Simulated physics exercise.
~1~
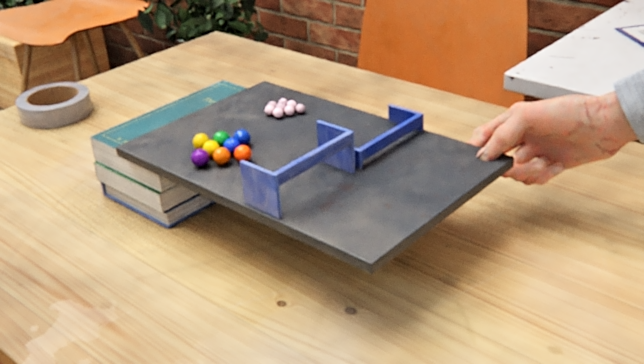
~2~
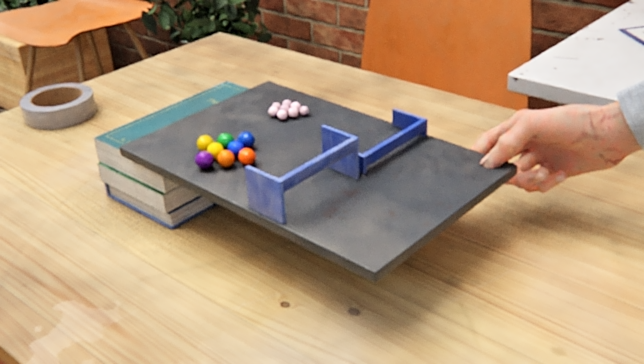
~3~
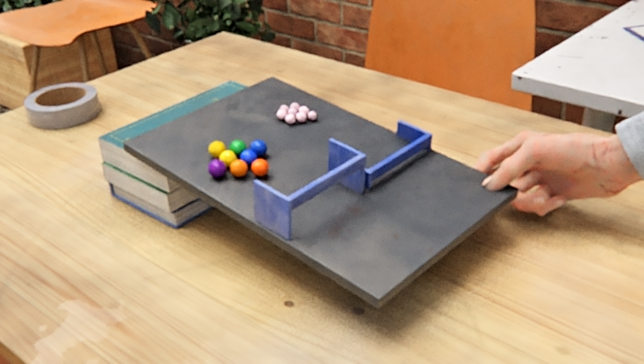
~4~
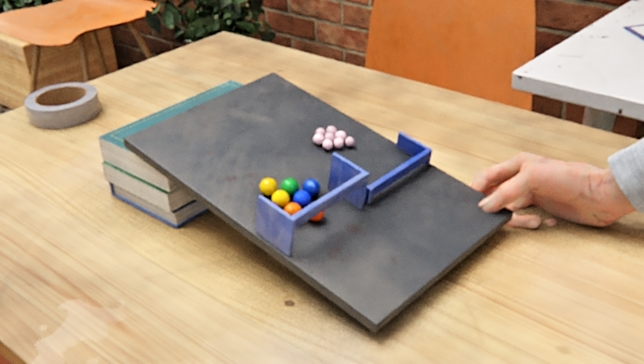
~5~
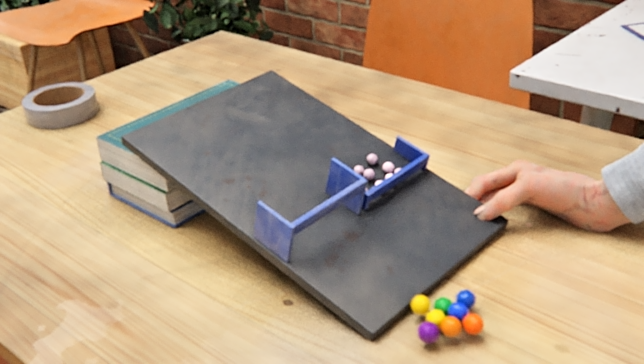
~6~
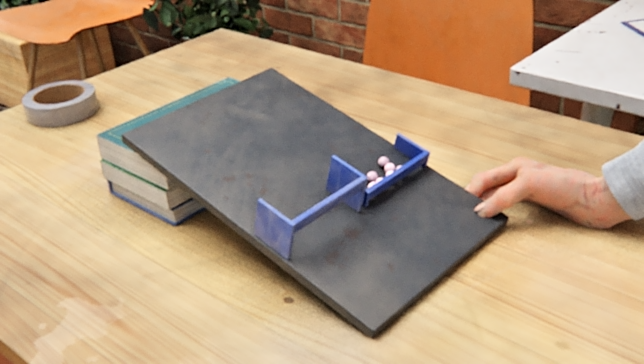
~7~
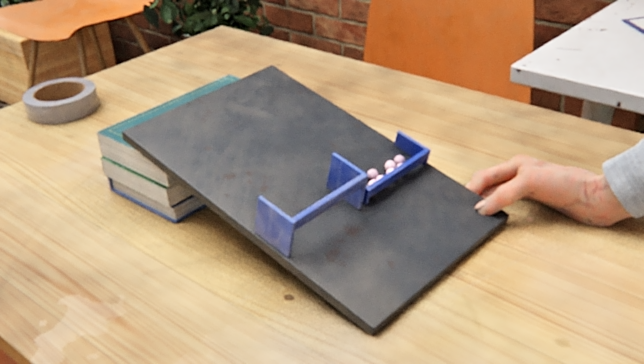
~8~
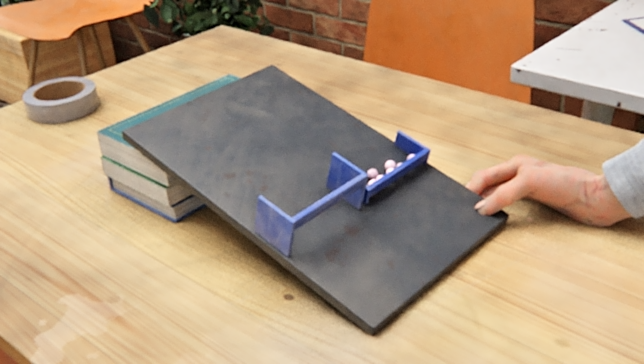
A dark board propped on books tilts as a hand lowers its free end to the wooden table, and coloured balls roll down, pass under the nearer blue bar and leave the board, while small pink balls slide to the farther bar and stay gathered behind it.
